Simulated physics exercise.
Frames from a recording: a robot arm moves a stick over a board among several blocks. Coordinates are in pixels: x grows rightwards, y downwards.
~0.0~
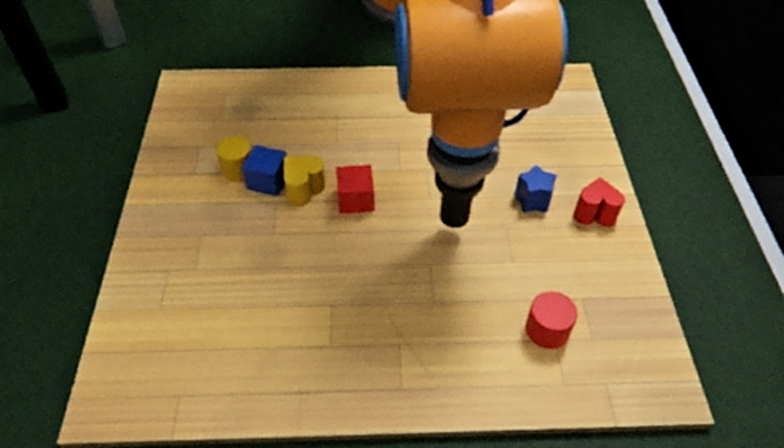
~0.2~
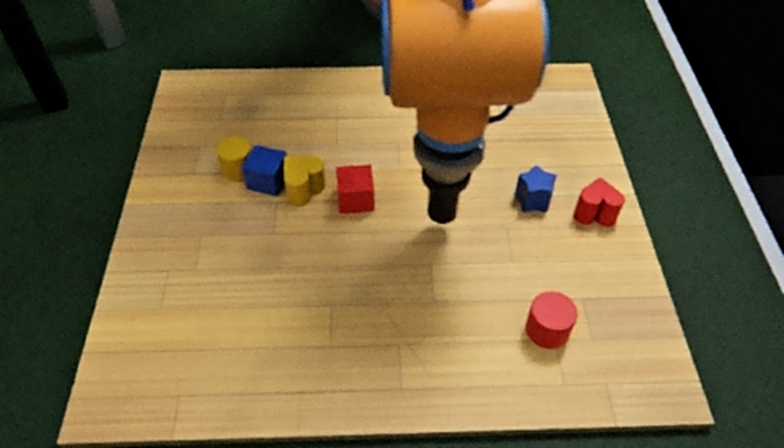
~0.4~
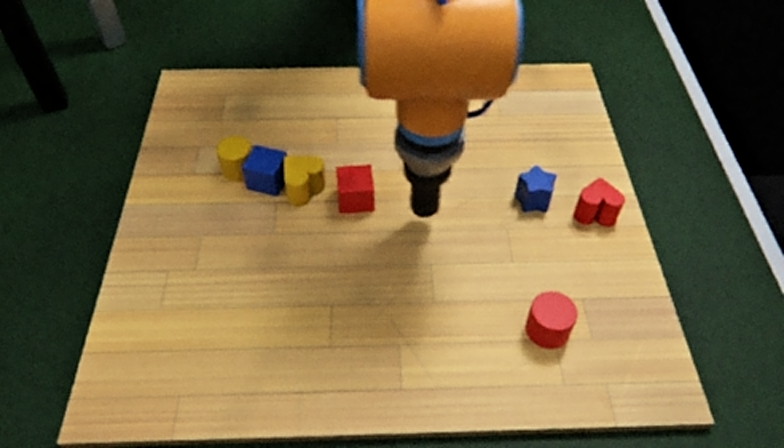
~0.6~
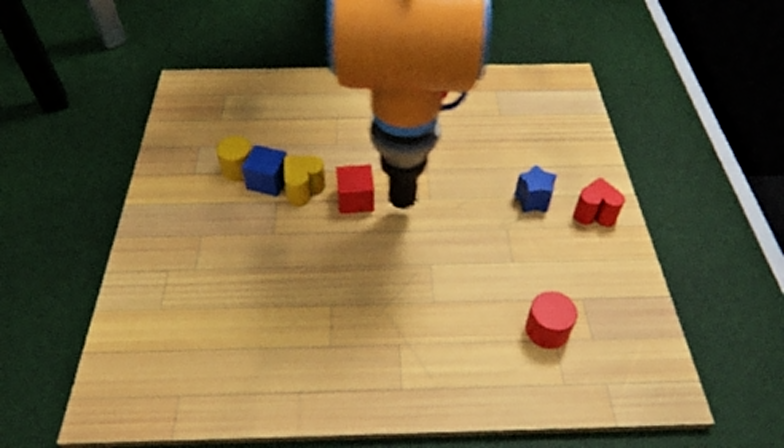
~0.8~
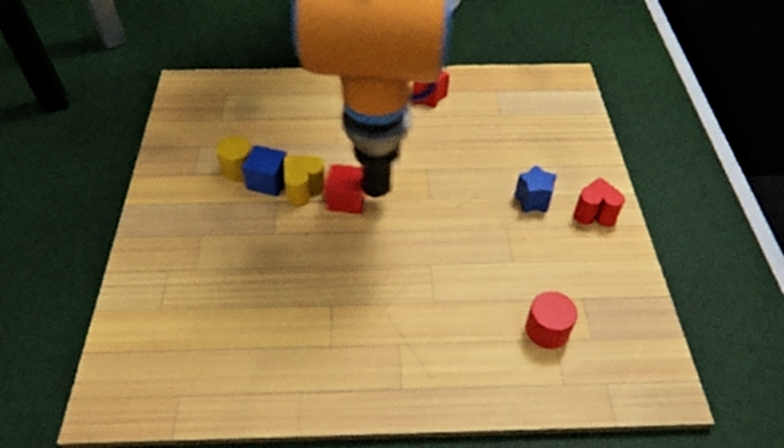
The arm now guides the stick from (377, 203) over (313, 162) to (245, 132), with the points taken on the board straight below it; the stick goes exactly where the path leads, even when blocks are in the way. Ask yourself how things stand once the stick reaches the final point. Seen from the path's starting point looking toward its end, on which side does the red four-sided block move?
Picture yourself facing from the start of the path to its end: The red four-sided block moves off to your left.
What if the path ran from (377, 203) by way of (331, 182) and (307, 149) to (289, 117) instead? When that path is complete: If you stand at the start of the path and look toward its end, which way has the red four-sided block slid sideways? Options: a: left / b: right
The answer is a.
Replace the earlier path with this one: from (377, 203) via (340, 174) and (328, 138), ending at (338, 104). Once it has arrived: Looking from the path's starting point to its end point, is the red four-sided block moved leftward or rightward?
It will end up to the left.
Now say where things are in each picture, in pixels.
In the first frame, tip of the stick at (455, 217), middles of tops, yellow circle at (233, 147), blue four-sided block at (264, 159), yellow heart block at (301, 168), red four-sided block at (355, 178).
In the second frame, stick at (442, 213), nothing pushed.
In the third frame, stick at (425, 207), nothing pushed.
In the fourth frame, stick at (403, 199), nothing pushed.
In the fifth frame, stick at (377, 188), yellow circle at (233, 147), blue four-sided block at (264, 159), yellow heart block at (301, 168), red four-sided block at (345, 178).
On the path given first. One third of the way, stick at (332, 158); yellow circle at (194, 149); blue four-sided block at (232, 156), turned 50° anticlockwise; yellow heart block at (266, 148), turned 30° anticlockwise; red four-sided block at (299, 150).
Two thirds of the way, stick at (286, 134); yellow circle at (177, 149); blue four-sided block at (201, 165), turned 85° anticlockwise; yellow heart block at (223, 144), turned 60° anticlockwise; red four-sided block at (255, 133), turned 30° anticlockwise.
At the end, stick at (241, 115); yellow circle at (160, 152); blue four-sided block at (195, 171), turned 115° anticlockwise; yellow heart block at (195, 145), turned 100° anticlockwise; red four-sided block at (214, 124), turned 65° anticlockwise.
